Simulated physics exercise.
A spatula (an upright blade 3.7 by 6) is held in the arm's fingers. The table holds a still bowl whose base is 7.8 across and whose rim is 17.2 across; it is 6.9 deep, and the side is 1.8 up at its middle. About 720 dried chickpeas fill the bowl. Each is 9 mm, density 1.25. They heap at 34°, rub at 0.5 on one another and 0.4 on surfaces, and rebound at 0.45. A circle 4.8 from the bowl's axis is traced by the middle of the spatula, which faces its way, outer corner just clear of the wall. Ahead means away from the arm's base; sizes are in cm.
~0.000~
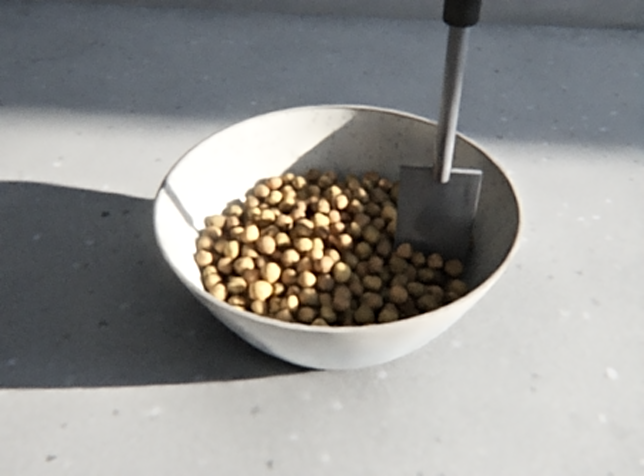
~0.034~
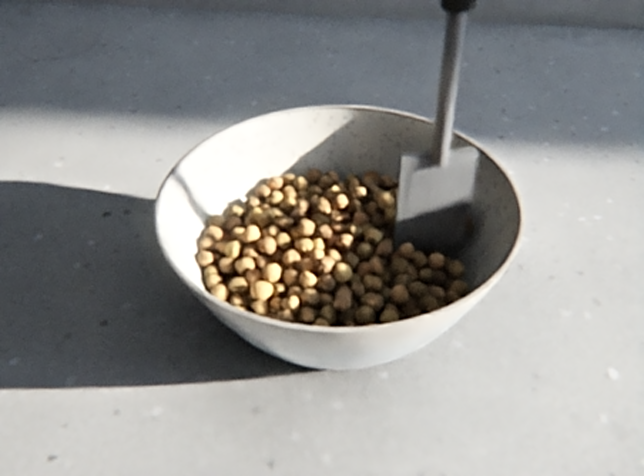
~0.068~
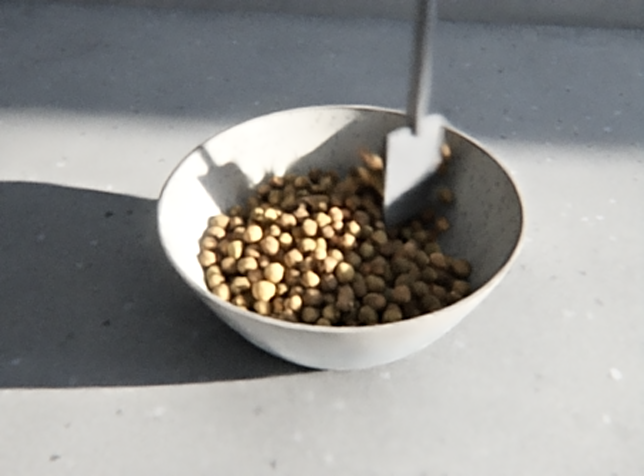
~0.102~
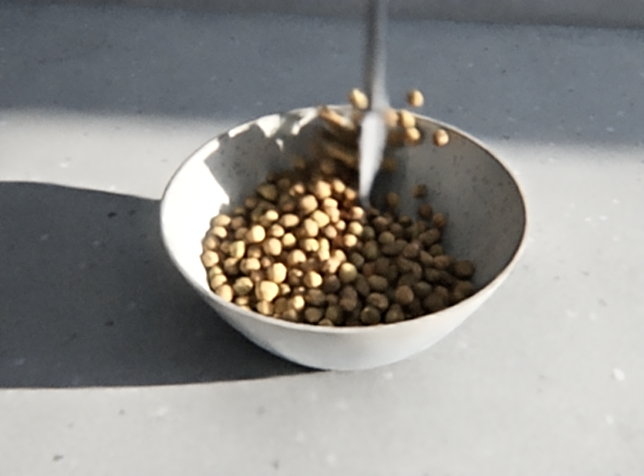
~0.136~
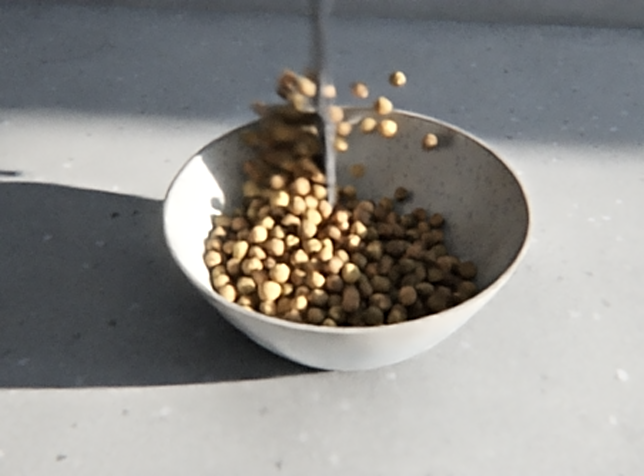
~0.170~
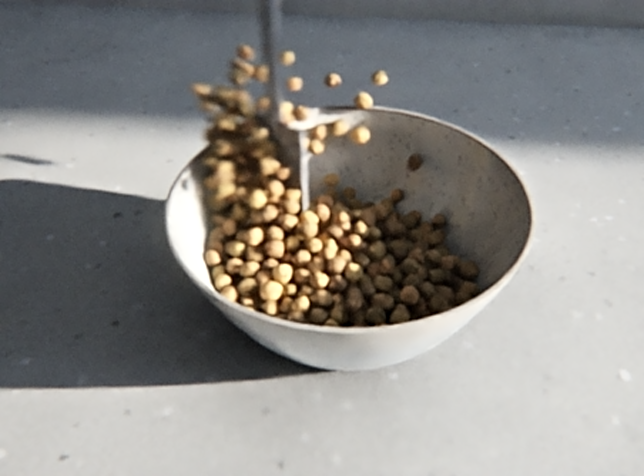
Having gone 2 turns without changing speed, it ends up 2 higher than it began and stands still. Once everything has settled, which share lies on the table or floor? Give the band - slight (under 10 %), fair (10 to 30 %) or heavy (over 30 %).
Band: Fair.
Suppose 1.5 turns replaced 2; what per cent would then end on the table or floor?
Roughly 15 per cent would end up there.
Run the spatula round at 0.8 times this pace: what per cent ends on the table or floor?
About 10 per cent.
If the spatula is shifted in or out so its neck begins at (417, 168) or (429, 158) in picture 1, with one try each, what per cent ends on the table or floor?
I'd put it at around 25 and 25 percent.
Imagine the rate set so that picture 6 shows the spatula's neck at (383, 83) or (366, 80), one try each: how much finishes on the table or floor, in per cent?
About 5 and 5 %.
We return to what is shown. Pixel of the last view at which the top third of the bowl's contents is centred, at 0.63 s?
(343, 250).
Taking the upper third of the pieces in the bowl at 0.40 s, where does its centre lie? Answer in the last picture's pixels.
(398, 242), roughly.
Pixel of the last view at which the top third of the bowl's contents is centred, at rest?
Roughly pixel (343, 251).
After 0.40 s, 8° round, highest piece 12 above the table; 610 in the bowl, 63 on the table or floor, 42 in flight or on the tool.
After 0.63 s, 230° round, highest piece 8 above the table; 588 in the bowl, 127 on the table or floor.
After 0.94 s, 0° round, highest piece 5 above the table; 587 in the bowl, 128 on the table or floor.
After 1.64 s, 0° round, highest piece 5 above the table; 587 in the bowl, 128 on the table or floor.
At rest, 587 in the bowl, 128 on the table or floor. That is 18 % on the table or floor.
